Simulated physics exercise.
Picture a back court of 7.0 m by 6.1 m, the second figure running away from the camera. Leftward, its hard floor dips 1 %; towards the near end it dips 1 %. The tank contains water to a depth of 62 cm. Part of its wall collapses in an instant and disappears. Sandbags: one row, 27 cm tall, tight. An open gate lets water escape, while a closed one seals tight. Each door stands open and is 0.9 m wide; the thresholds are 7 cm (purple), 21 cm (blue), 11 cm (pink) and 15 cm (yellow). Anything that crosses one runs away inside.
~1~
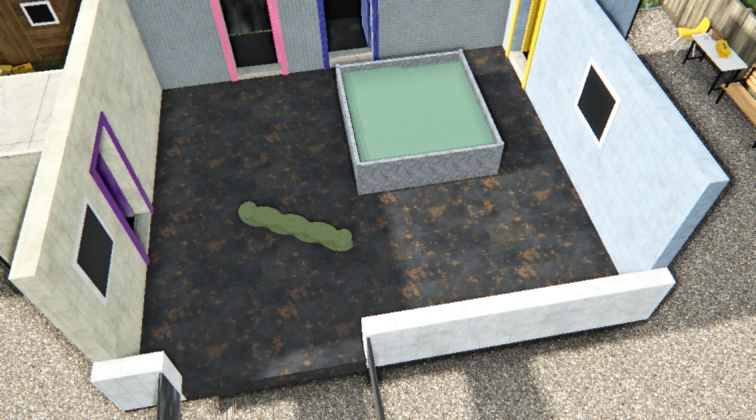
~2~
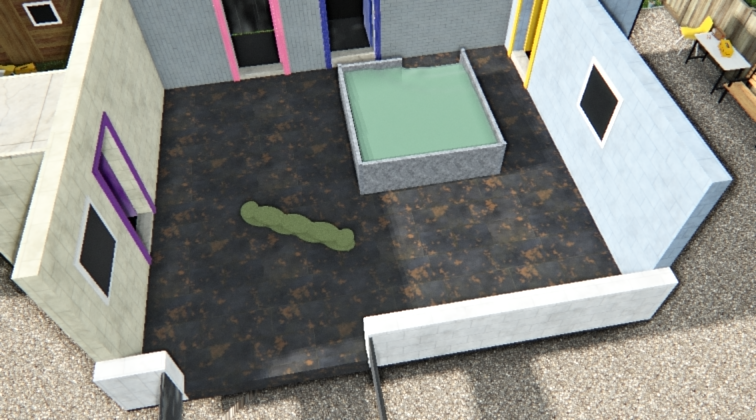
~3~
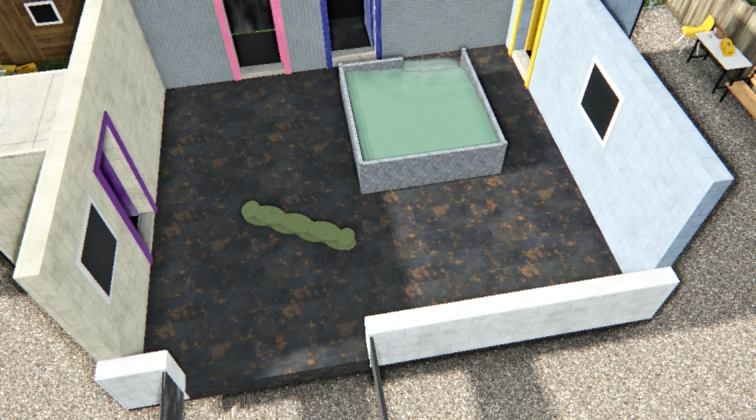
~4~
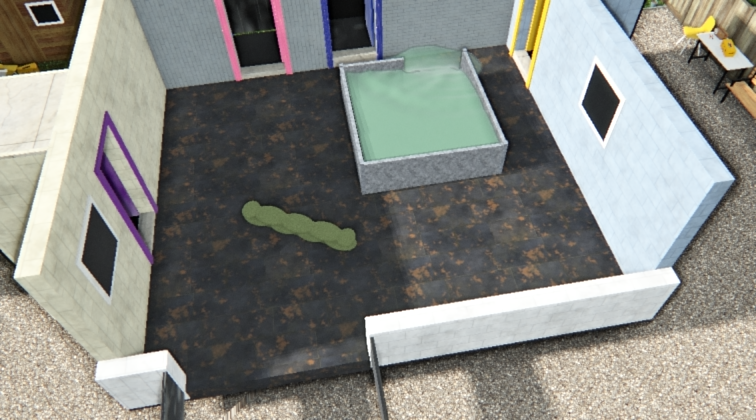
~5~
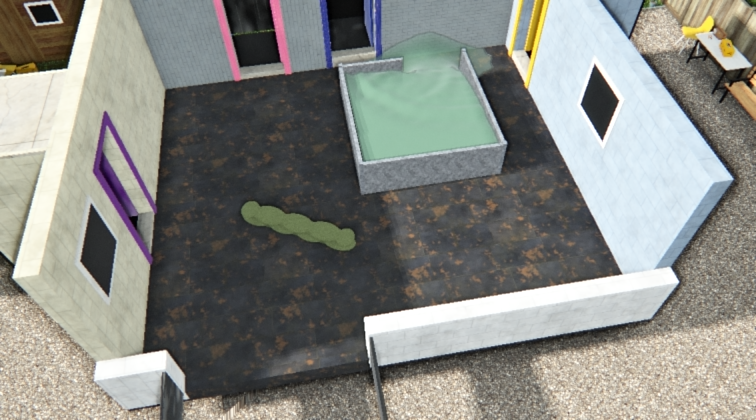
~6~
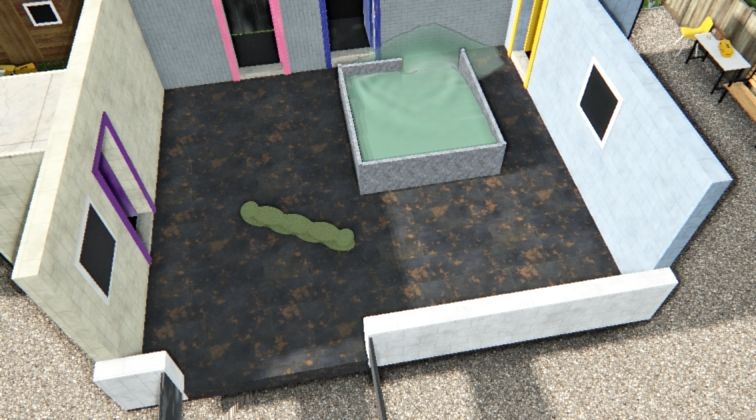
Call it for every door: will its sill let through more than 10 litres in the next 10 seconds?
Purple door - it will not, blue door - it will not, pink door - it will not, yellow door - it will.
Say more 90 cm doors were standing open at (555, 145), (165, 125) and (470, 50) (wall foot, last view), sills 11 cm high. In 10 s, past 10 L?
Well, the first is on the low side, the second is on the high side, and the third is on the high side.
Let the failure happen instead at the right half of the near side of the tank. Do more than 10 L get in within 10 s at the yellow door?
So, yellow door: Within bounds.
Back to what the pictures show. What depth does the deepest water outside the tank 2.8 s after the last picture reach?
Up to near 30 cm.
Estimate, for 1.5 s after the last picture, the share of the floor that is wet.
Covered: Roughly 25 %.
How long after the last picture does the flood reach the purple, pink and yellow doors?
So purple at 2.8 s, pink at 0.8 s, and yellow at 0.5 s.
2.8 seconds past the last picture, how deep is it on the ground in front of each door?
Depths in cm: Purple 1, blue 12, pink 4, yellow 25.
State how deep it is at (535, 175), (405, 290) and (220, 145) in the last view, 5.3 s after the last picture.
Spot one 7 cm, spot two 4 cm, spot three 5 cm.
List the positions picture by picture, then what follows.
Still water, 62 cm deep, in the tank at (414, 106), in the first picture.
Water pours out on the tank's far side and has run 0.6 m, to a hidden place; typically 5 cm deep outside, 62 cm at the tank's back, in the second picture.
The front is at a hidden place, 0.8 m from the gap on the tank's far side; 0.9 m2 of floor is under water; 62 cm left at the back of the tank, in the third picture.
Water pours out on the tank's far side and has run 1.2 m, to a hidden place; typically 11 cm deep outside, 62 cm at the tank's back, in the fourth picture.
The front is at a hidden place, 1.5 m from the gap on the tank's far side; 1.8 m2 of floor is under water; 62 cm left at the back of the tank, in the fifth picture.
The front is at a hidden place, 1.8 m from the gap on the tank's far side; 2.0 m2 of floor is under water; 62 cm left at the back of the tank, in the sixth picture.
Then, 0.7 s after the last picture water covers 10 % of the floor and is deepest (51 cm) near (506, 49); purple door not reached, blue door 13 cm at the sill, 0 L in, pink door not reached, yellow door 21 cm at the sill, 2 L in.
Then, 1.5 s after the last picture water covers 25 % of the floor and is deepest (46 cm) near (498, 50); purple door not reached, blue door 14 cm at the sill, 1 L in, pink door 4 cm at the sill, 0 L in, yellow door 30 cm at the sill, 47 L in.
Then, 2.8 s after the last picture water covers 50 % of the floor and is deepest (30 cm) near (498, 50); purple door not reached, blue door 12 cm at the sill, 1 L in, pink door 4 cm at the sill, 0 L in, yellow door 25 cm at the sill, 138 L in.
Then, 5.3 s after the last picture water covers 75 % of the floor and is deepest (20 cm) near (501, 55); purple door 7 cm at the sill, 0 L in, blue door 9 cm at the sill, 1 L in, pink door 3 cm at the sill, 0 L in, yellow door 18 cm at the sill, 190 L in.
Then, 9.3 s after the last picture water covers 90 % of the floor and is deepest (18 cm) near (140, 383); purple door 5 cm at the sill, 0 L in, blue door 6 cm at the sill, 1 L in, pink door 3 cm at the sill, 0 L in, yellow door 10 cm at the sill, 196 L in.
